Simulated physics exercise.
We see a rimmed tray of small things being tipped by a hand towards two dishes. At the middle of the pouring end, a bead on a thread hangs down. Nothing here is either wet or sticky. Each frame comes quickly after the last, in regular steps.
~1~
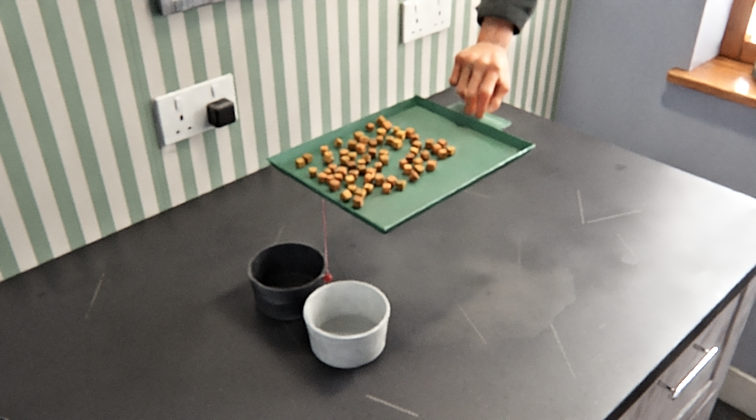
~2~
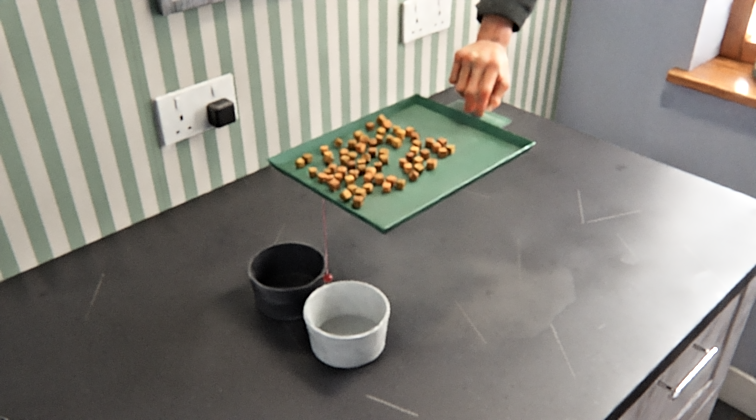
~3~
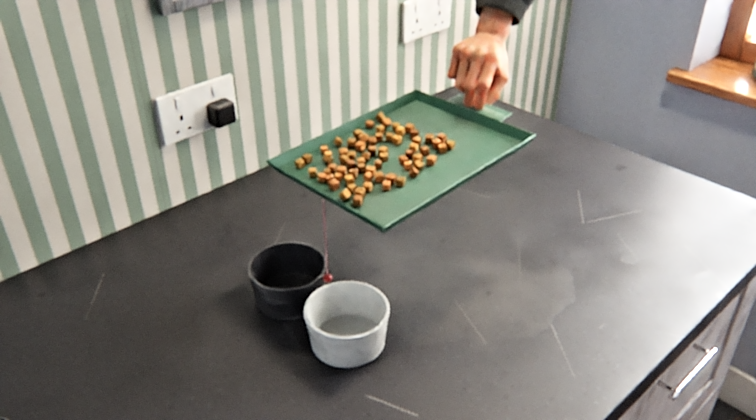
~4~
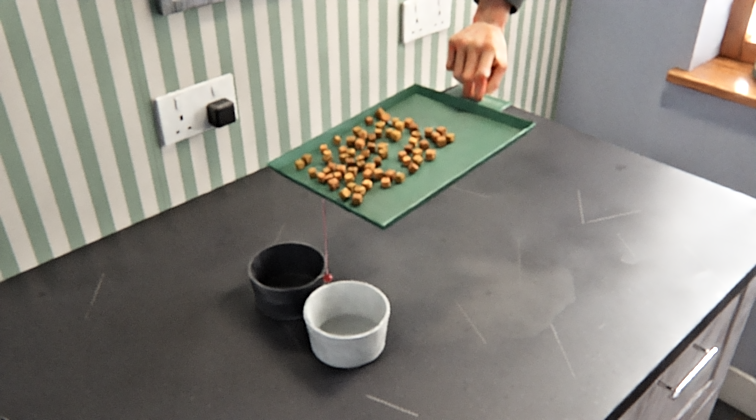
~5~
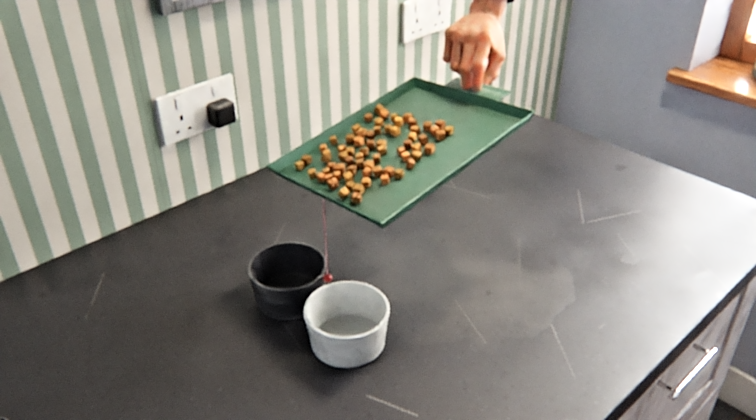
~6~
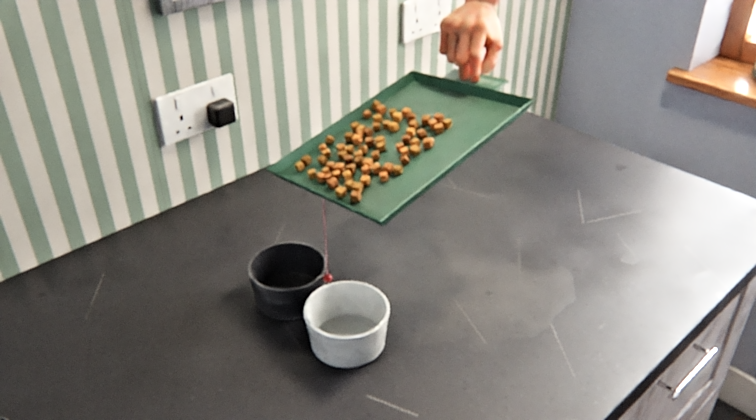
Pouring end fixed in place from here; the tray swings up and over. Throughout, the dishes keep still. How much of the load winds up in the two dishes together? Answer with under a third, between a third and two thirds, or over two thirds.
The two dishes together get over two thirds of it.
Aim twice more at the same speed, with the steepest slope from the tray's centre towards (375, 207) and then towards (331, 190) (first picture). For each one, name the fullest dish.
Point by point: The right side, then the left side.
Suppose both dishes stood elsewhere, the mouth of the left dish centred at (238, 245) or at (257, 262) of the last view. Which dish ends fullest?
For the first try I'd say the dish over on the right, and for the second, the dish over on the left.
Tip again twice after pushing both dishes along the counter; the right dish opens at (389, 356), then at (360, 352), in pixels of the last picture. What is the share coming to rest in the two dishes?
Respectively 0 % and 10 %.
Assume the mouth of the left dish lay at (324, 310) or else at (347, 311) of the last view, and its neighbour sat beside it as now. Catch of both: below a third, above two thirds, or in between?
Initially below one third, afterwards under a third.
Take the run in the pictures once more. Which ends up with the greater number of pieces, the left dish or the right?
Result - fuller dish: Left-side dish.
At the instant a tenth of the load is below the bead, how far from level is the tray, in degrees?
It's turned some 70 degrees by then.
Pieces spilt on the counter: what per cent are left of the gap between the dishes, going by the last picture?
Share to the left: Near 100 per cent.
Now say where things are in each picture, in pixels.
In the first picture, corners of the pouring end near (274, 159) and (385, 224), level; middle of the load near (366, 159), brown sugar cubes; left dish near (258, 295); right dish near (316, 342); bead on its thread near (328, 278).
In the second picture, corners of the pouring end near (274, 159) and (384, 224), level; middle of the load near (366, 158).
In the third picture, corners of the pouring end near (274, 160) and (384, 222), tipped barely, lowest at the left corner; middle of the load near (366, 156).
In the fourth picture, corners of the pouring end near (273, 163) and (383, 220), tipped a little, lowest at the left corner; middle of the load near (365, 154).
In the fifth picture, corners of the pouring end near (273, 165) and (382, 218), tipped a little, lowest at the left corner; middle of the load near (364, 152).
In the sixth picture, corners of the pouring end near (273, 167) and (380, 216), tipped a little, lowest at the left corner; middle of the load near (363, 150), a little on the move; left dish near (258, 295); right dish near (316, 342).
Shortly afterwards, tray tipped steeply; all but a few on the tray; only a few in the left dish; a little in the air.
Next, tray tipped right over; only a few on the tray; near two thirds in the left dish; near a quarter outside both; near a quarter in the air.
Some moments later, tray tipped past a quarter turn; the bulk in the left dish; near a quarter outside both.
In the end, tray tipped past a quarter turn; none at all in the right dish; the bulk in the left dish; near a quarter outside both.
